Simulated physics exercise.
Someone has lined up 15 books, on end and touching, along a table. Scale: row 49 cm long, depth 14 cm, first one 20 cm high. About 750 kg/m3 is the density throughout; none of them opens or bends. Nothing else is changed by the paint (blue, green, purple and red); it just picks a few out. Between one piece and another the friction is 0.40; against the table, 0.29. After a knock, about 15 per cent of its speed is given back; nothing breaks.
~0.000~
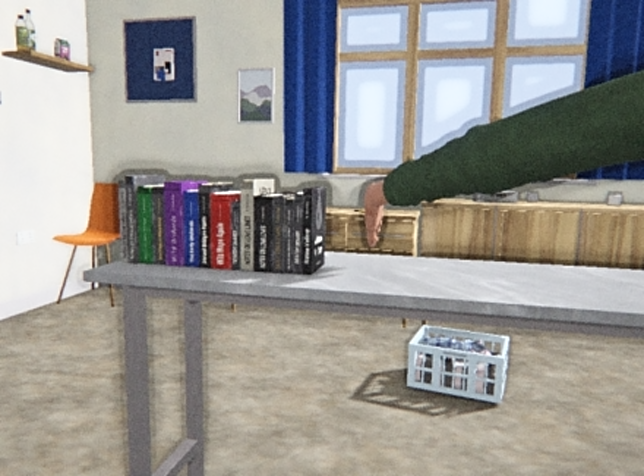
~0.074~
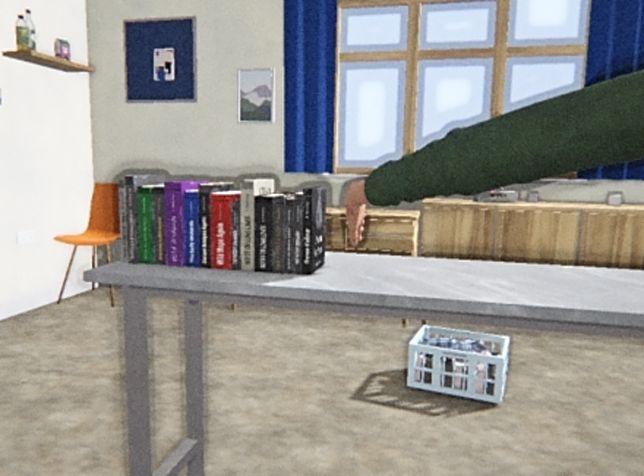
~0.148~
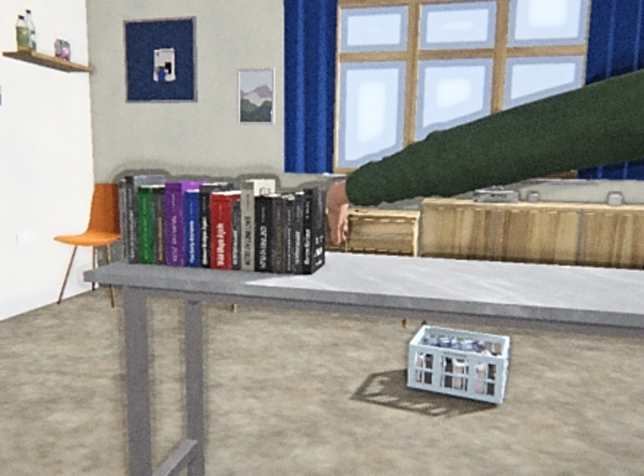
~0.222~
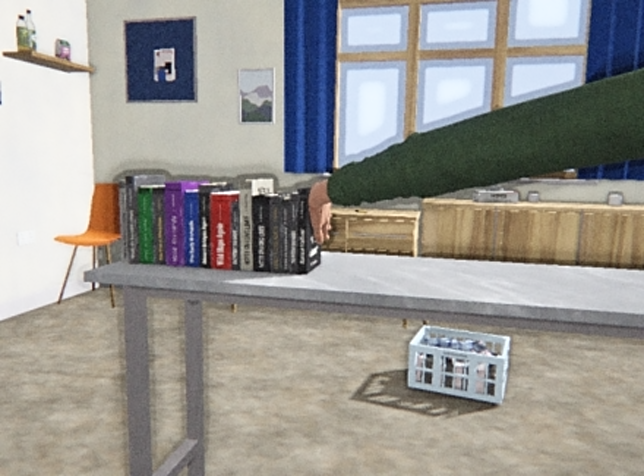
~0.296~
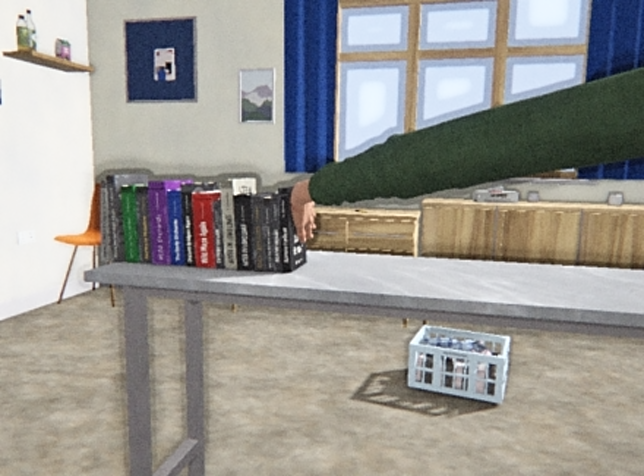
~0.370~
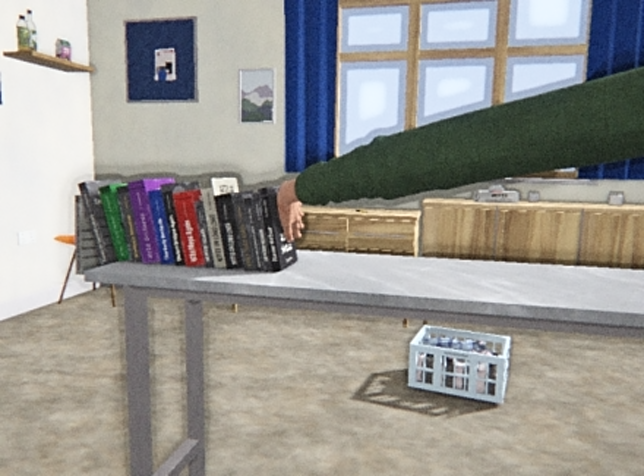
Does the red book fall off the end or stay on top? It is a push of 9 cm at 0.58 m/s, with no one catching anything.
Looks like it hangs in there.
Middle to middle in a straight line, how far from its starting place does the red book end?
Some 15 centimetres.
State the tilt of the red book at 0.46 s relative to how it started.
Close to 25° of tilt compared with the start.
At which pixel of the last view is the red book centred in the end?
In the final view it ends up around pixel (173, 231).
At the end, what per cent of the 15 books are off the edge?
Around 35 per cent, I'd say.
Around 0.46 s, 1 of the 15 books off the edge; red book tipped 25°; green book tipped 33°.
Around 0.64 s, 3 of the 15 books off the edge; red book tipped 40°; green book on its side.
Around 0.90 s, 5 of the 15 books off the edge; red book tipped 50°; purple book on its side.
Finally (1.3 s), 5 of the 15 books off the edge; red book tipped 51°; blue book on its side; purple book on its side. Seen by the last camera, middles, red book near (173, 231), blue book near (121, 250).
